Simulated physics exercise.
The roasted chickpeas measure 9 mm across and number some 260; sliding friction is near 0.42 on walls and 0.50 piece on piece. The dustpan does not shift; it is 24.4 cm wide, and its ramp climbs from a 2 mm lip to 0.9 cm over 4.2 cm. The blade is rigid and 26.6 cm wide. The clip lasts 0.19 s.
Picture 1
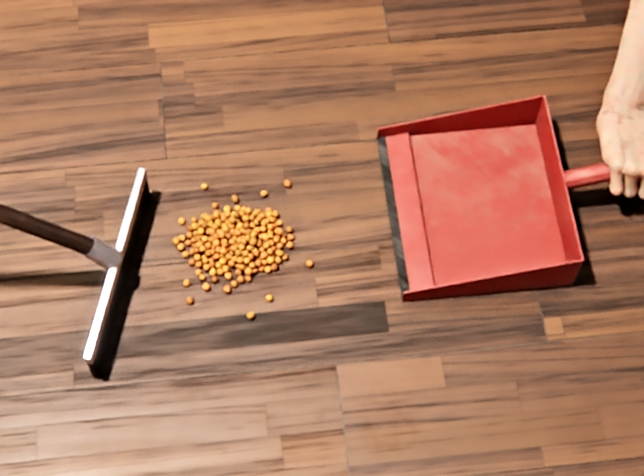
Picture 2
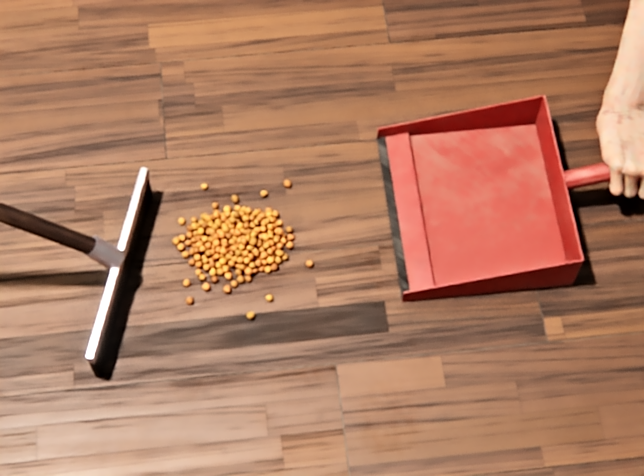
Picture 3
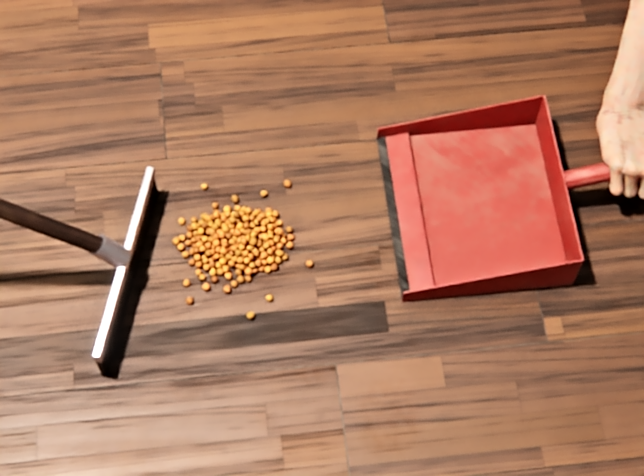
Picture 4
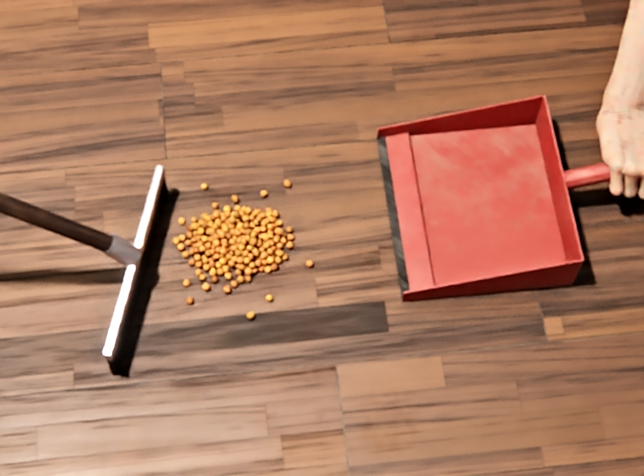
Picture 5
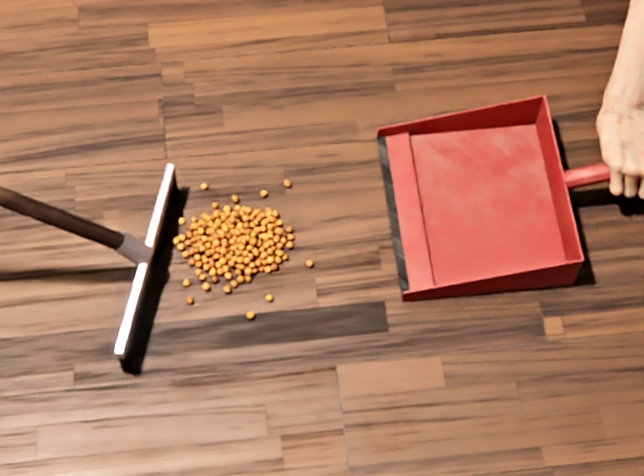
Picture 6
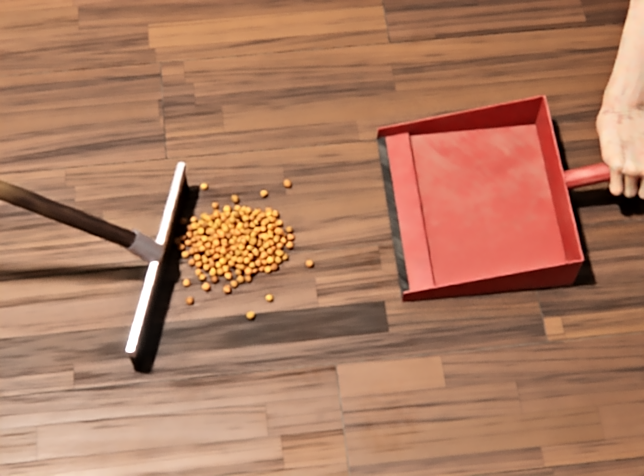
A dark-handled blade with a pale top edge slides a short way rightward across a brown wood-plank floor, seen from above by a camera that stays still. To its right lies a loose heap of golden roasted chickpeas, and beyond that a hand grips the handle of a red dustpan. The blade closes the gap to the heap's left edge, while chickpeas, dustpan and hand remain still.
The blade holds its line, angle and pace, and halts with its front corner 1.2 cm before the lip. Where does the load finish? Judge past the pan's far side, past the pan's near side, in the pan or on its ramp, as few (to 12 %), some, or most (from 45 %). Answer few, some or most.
Far side few, near side few, pan some.
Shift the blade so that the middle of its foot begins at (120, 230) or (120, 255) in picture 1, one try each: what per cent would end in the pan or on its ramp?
About 0 and 10 per cent.
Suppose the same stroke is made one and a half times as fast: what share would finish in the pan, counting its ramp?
In that case some 20 per cent.
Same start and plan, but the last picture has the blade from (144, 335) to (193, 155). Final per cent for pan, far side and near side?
Pan 5, far 0, near 5.
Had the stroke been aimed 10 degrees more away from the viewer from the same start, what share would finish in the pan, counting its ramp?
Then about 5 per cent.
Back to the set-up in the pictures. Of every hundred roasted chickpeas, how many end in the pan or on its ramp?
Roughly 20 per cent.
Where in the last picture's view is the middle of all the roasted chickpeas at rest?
Around (381, 239).
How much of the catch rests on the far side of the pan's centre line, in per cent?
Some 60 per cent.
Then, 0.35 s after the last picture, middle of the blade 18 cm from the lip; 0 % over the lip, far side 0 %, near side 0 %.
Then, 0.57 s after the last picture, middle of the blade 10 cm from the lip; 0 % over the lip, far side 0 %, near side 5 %.
Then, 0.91 s after the last picture, middle of the blade 5 cm from the lip; 20 % over the lip, far side 0 %, near side 10 %.
In the end, far side 0 %, near side 10 %, pan 20 %, in front of the lip or behind the blade 75 %.
